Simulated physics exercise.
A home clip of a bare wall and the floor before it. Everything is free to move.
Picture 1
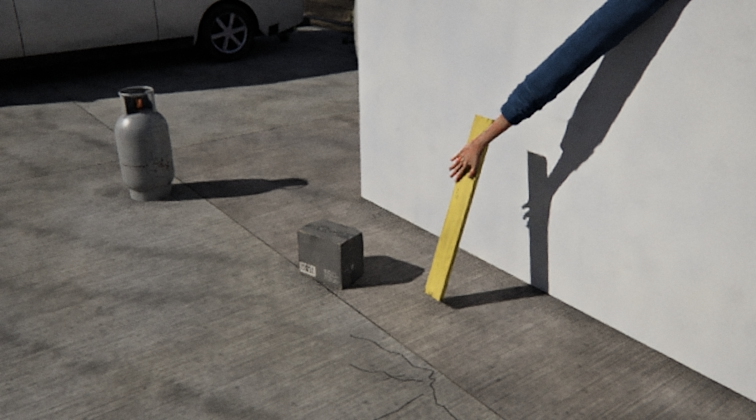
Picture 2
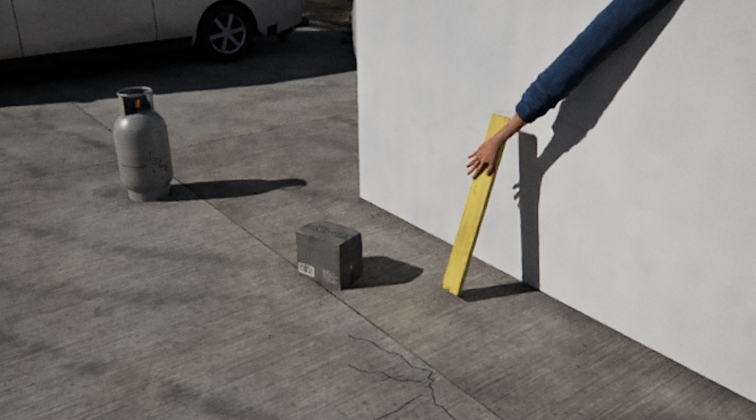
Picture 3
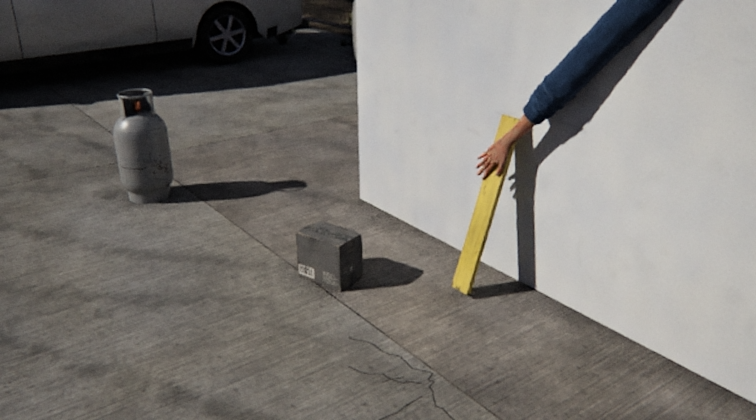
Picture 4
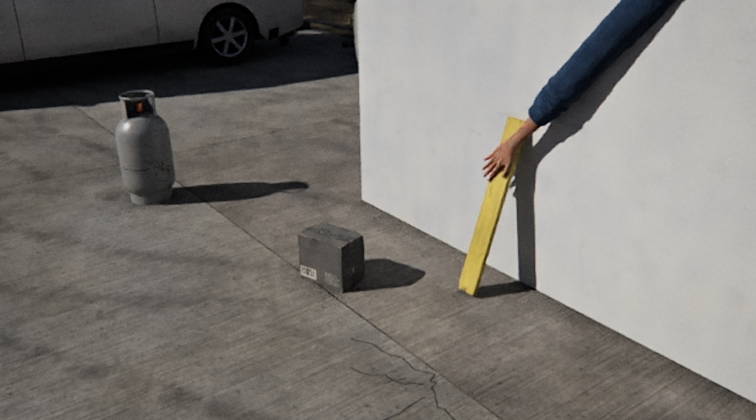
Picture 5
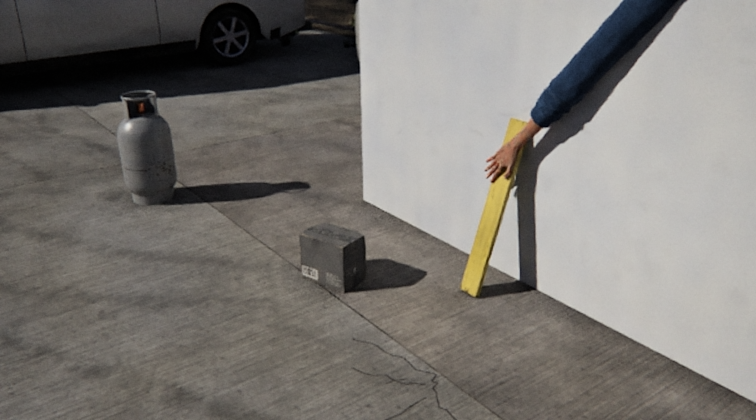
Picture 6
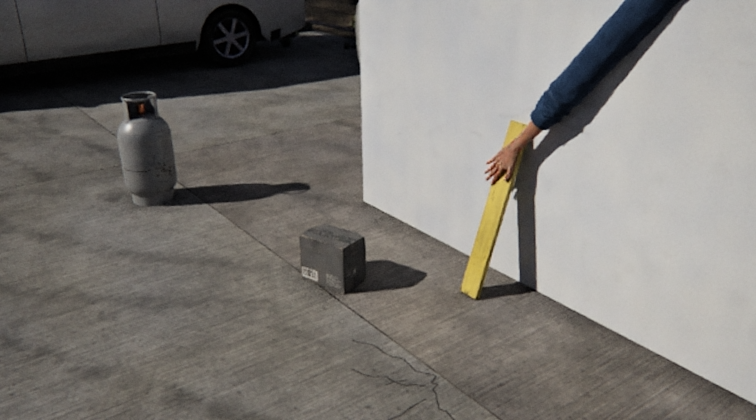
A hand in a blue sleeve moved a yellow plank a short way right, close to the white wall, and kept it propped at a slant, while a grey box and gas cylinder sat nearby.
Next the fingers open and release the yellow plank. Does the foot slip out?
Here the plank holds.
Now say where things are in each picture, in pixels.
The first frame shows on its way; yellow plank (459, 209); grey box (331, 253).
The second frame shows on its way; yellow plank (476, 206); grey box (330, 253).
The third frame shows on its way; yellow plank (486, 206); grey box (330, 255).
The fourth frame shows on its way; yellow plank (492, 207); grey box (332, 256).
The fifth frame shows propped up under the hand; yellow plank (494, 209); grey box (333, 256).
The sixth frame shows propped up under the hand; yellow plank (494, 211); grey box (333, 257).
Then, 0.20 s later than the last frame, all is still.
Then, 0.70 s later than the last frame, yellow plank resting near (494, 211).
When it is over, both as before. End places, in pixels of the last picture, yellow plank near (494, 211). The plank remains leaning.
